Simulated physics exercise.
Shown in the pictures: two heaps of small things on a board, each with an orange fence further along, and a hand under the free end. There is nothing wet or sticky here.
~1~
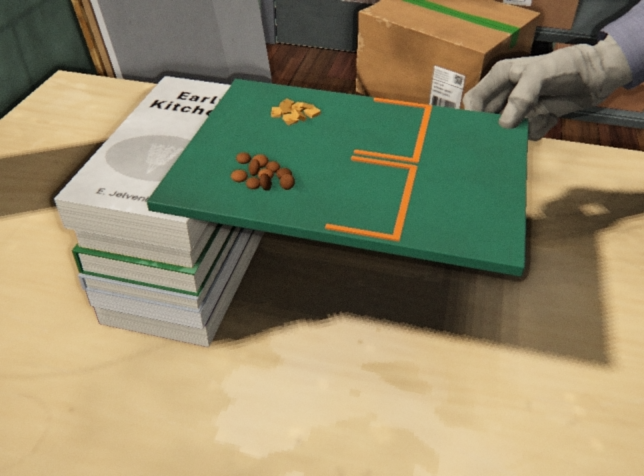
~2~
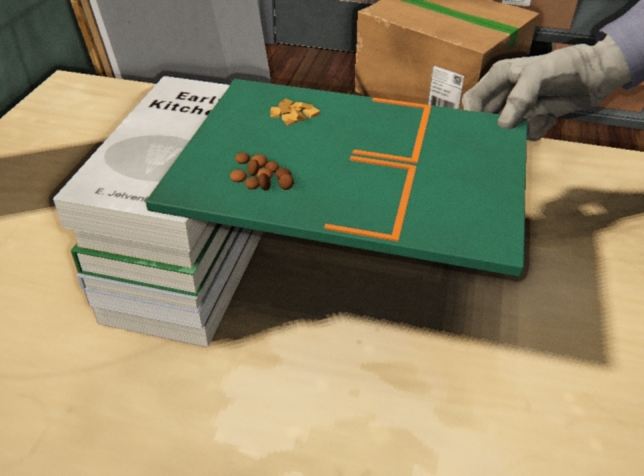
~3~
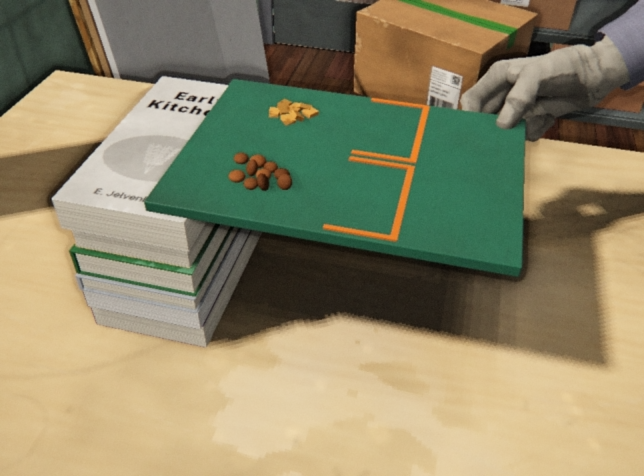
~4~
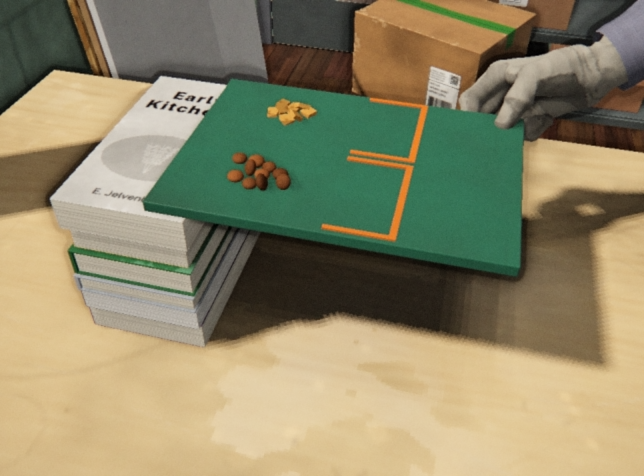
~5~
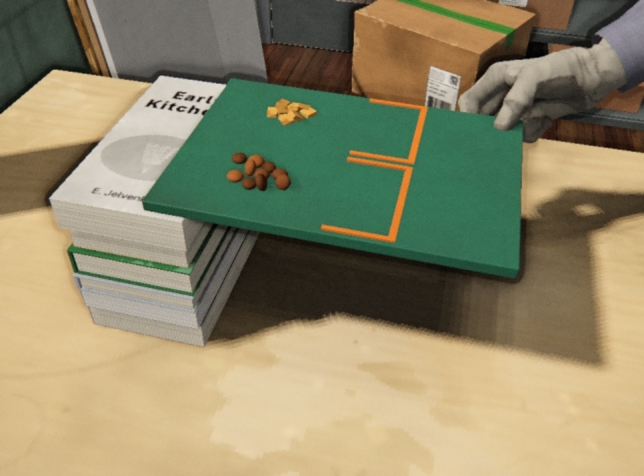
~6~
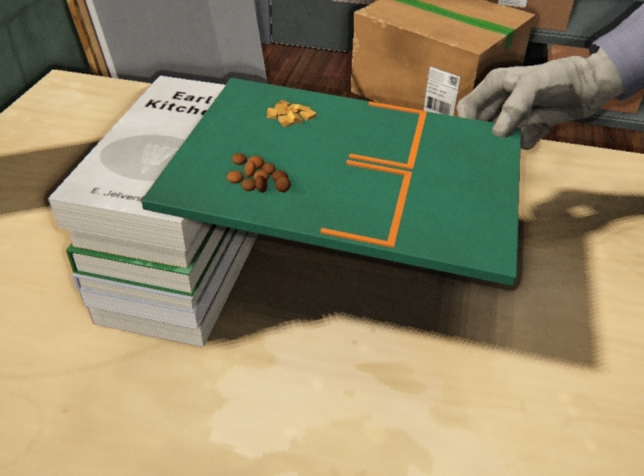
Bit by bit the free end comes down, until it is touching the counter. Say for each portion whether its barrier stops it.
The nearer portion is going to continue past its barrier; the farther portion is going to continue past its barrier.
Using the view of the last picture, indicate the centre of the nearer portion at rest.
It settles centred at about (491, 355) in the final frame.
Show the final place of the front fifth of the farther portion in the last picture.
Stop point: Around (469, 269) px.
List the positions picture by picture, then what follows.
In the first frame, held end of the board at (511, 262), level; book pile at (176, 153), tall, over half the board's length; nearer portion at (266, 175), a few bits of dog kibble; farther portion at (298, 108), a few cereal squares; nearer bar at (406, 201), much lower than a piece; farther bar at (423, 132), much lower than a piece.
In the second frame, held end of the board at (510, 262), level; farther portion at (297, 108).
In the third frame, held end of the board at (509, 262), level; nearer portion at (264, 175).
In the fourth frame, held end of the board at (507, 262), level; farther portion at (295, 108).
In the fifth frame, held end of the board at (506, 264), level; nearer portion at (262, 175).
In the sixth frame, held end of the board at (503, 271), down by 2°; book pile at (171, 153); nearer portion at (262, 176), not moving; farther portion at (294, 109), not moving; nearer bar at (400, 207); farther bar at (417, 138).
Then, 0.73 s after the last picture, board sloping at 16°; nearer portion where it was; farther portion where it was.
Then, 1.50 s after the last picture, board sloping at 30°; nearer portion a small part past its bar; farther portion on its way down.
Then, 2.42 s after the last picture, board resting at 38°; nearer portion about two thirds past its bar; farther portion all past its bar.
At rest, board resting at 38°; nearer portion about two thirds past its bar; farther portion all past its bar.
